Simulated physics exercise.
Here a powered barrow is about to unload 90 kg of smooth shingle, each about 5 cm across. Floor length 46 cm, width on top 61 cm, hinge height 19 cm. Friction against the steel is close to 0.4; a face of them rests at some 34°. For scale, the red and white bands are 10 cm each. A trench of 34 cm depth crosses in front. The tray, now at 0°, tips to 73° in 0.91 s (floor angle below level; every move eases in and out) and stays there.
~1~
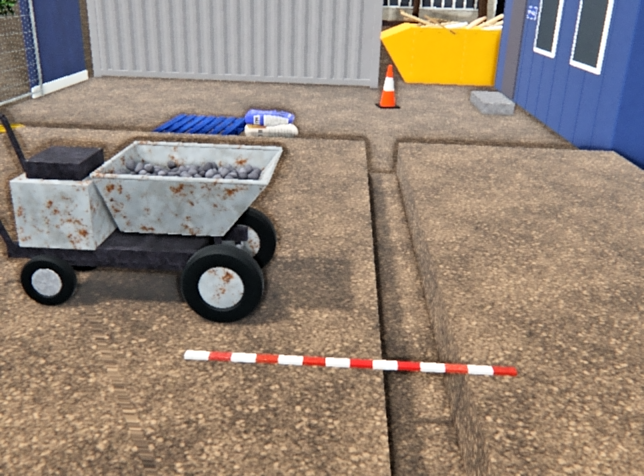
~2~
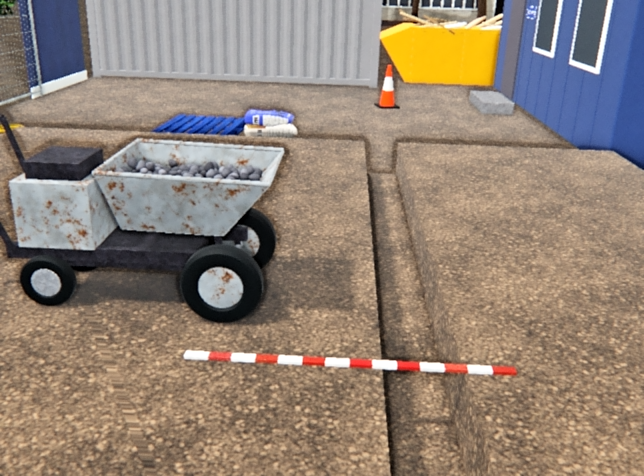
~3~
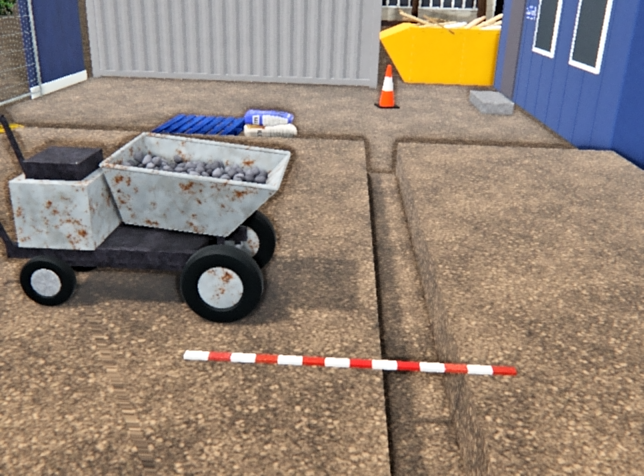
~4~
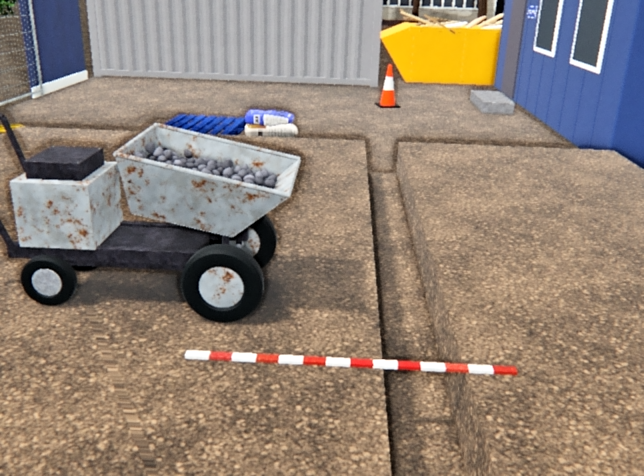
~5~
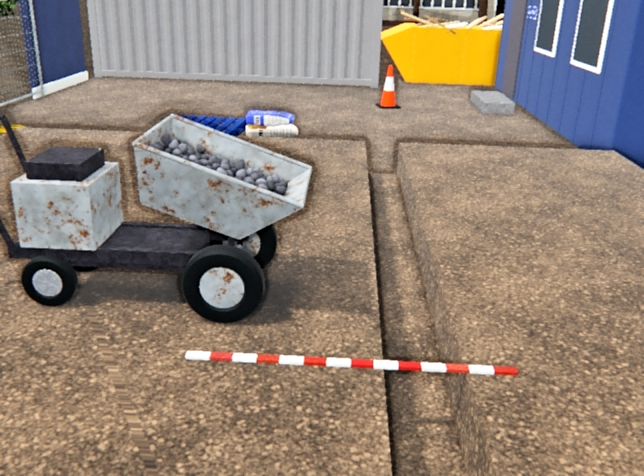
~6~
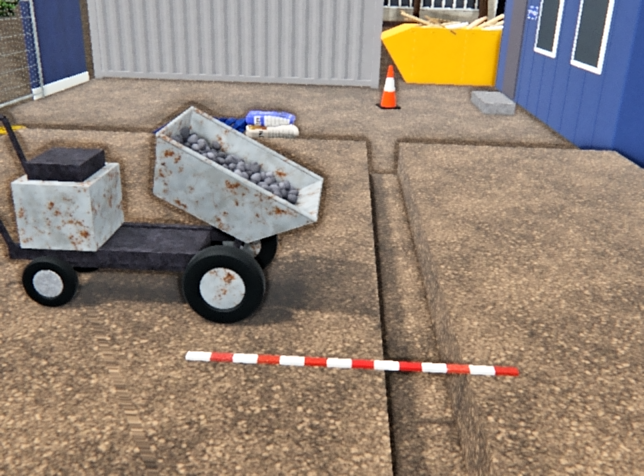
At the start, a rust-marked powered barrow stands left of a narrow trench, its pale tray level and loaded with smooth grey stones. The tray then tilts forward to the right, slowly at first and then more steeply, its rear rising and front lip lowering while the wheels stay still.
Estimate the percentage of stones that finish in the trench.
Roughly 74 per cent ends in the trench.
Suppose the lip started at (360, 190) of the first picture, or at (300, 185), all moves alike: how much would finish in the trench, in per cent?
First some 40, then 100 per cent.
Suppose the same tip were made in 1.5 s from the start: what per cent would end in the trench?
It would be near 70 per cent.
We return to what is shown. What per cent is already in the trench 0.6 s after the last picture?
Some 25 per cent.
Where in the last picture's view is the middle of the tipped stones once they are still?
Their middle is at about (403, 348).
Then, 0.3 s after the last picture the floor is at 61°, 100 % in the tray; the foremost stones are at (333, 254).
Then, 0.6 s after the last picture the floor is at 73°, 54 % in the tray, 19 % short of the trench, 26 % in the trench; the foremost stones are at (426, 348).
Then, 1.0 s after the last picture the floor is at 73°, 13 % in the tray, 25 % short of the trench, 62 % in the trench; the foremost stones are at (440, 357).
Then, 2.9 s after the last picture the floor is at 73°, 0 % in the tray, 26 % short of the trench, 74 % in the trench; the foremost stones are at (442, 373).
